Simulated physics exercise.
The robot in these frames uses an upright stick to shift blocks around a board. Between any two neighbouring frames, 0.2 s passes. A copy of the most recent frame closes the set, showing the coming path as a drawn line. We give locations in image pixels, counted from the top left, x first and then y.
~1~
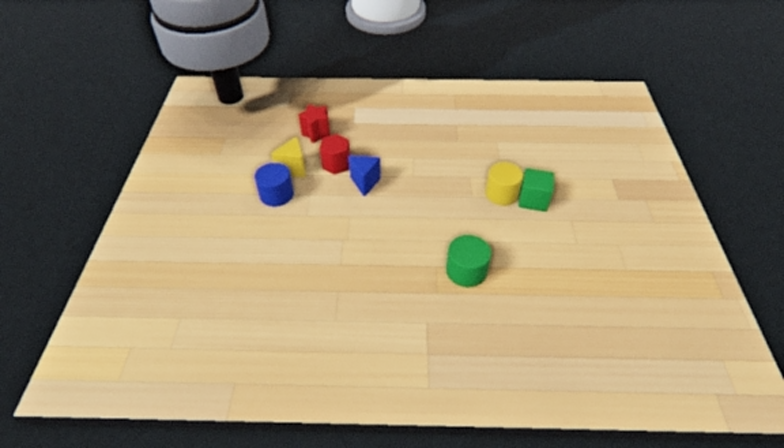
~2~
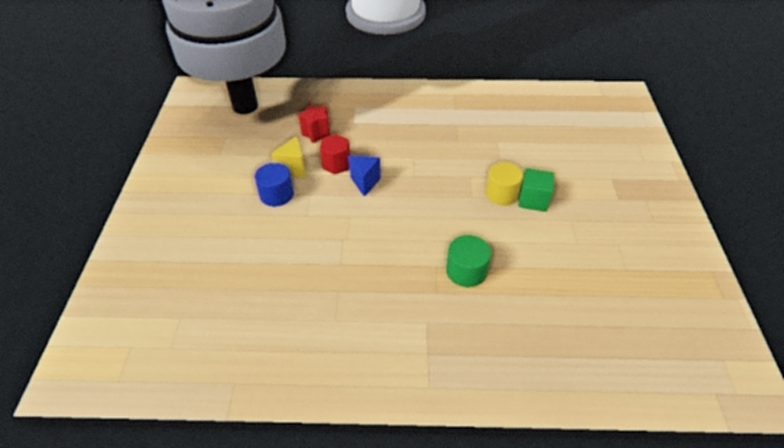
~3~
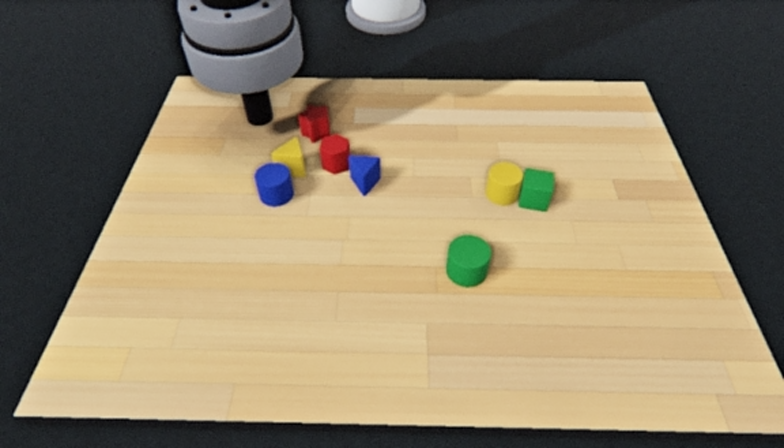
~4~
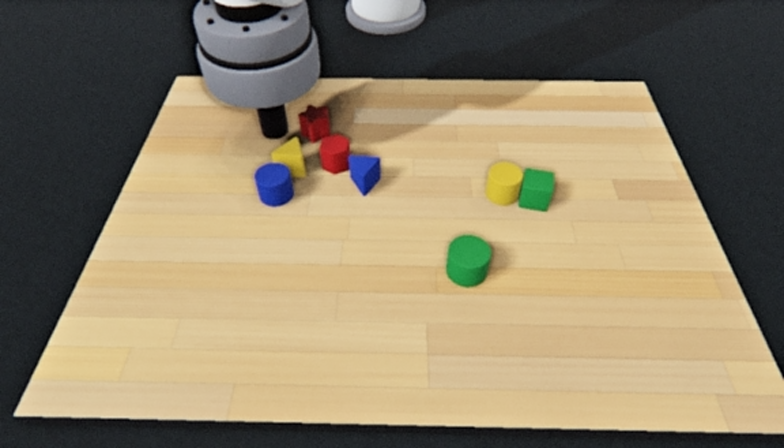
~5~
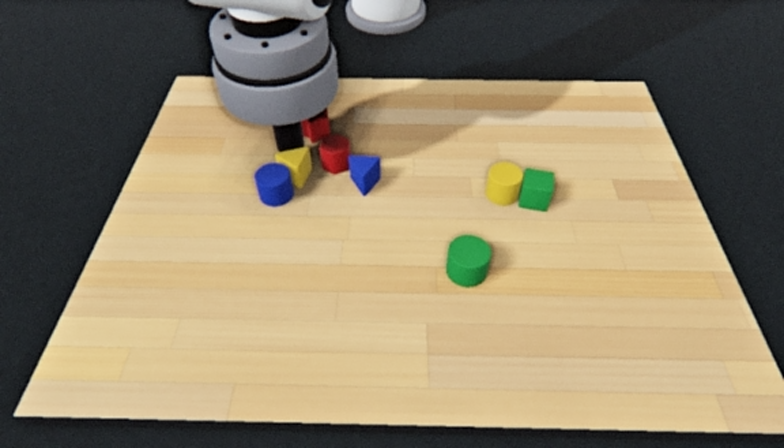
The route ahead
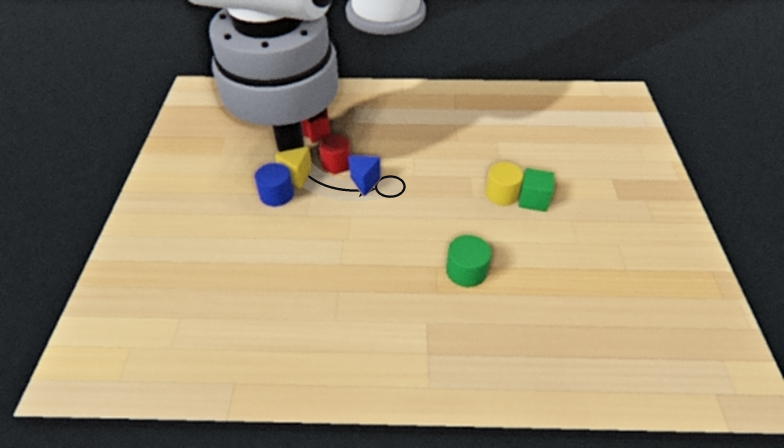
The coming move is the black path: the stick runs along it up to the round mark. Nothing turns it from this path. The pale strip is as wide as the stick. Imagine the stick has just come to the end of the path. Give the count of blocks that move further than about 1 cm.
The count is two.
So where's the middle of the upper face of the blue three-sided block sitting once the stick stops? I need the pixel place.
I'd expect the centre of its top face to be at (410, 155).
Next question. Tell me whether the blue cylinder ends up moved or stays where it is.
The blue cylinder keeps its place.
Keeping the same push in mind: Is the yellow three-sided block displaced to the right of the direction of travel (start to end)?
Answer: Yes.
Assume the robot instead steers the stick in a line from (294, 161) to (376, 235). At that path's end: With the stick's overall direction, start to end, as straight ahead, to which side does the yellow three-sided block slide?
To the right.
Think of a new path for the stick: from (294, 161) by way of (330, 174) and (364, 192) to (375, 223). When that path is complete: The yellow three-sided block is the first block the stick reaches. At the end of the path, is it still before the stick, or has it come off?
Slid off.
The line goes from (294, 161) through (316, 181) and (351, 190) to (390, 186).
What follows on the original path. One third of the way, stick (314, 167); yellow three-sided block (306, 178), turned 40° clockwise.
Two thirds of the way, stick (352, 176); yellow three-sided block (308, 180), turned 45° clockwise; blue three-sided block (374, 161).
At the end, stick (390, 172); blue cylinder unmoved; yellow three-sided block (308, 180), turned 45° clockwise; red hexagonal block unmoved; blue three-sided block (410, 155), turned 20° anticlockwise.
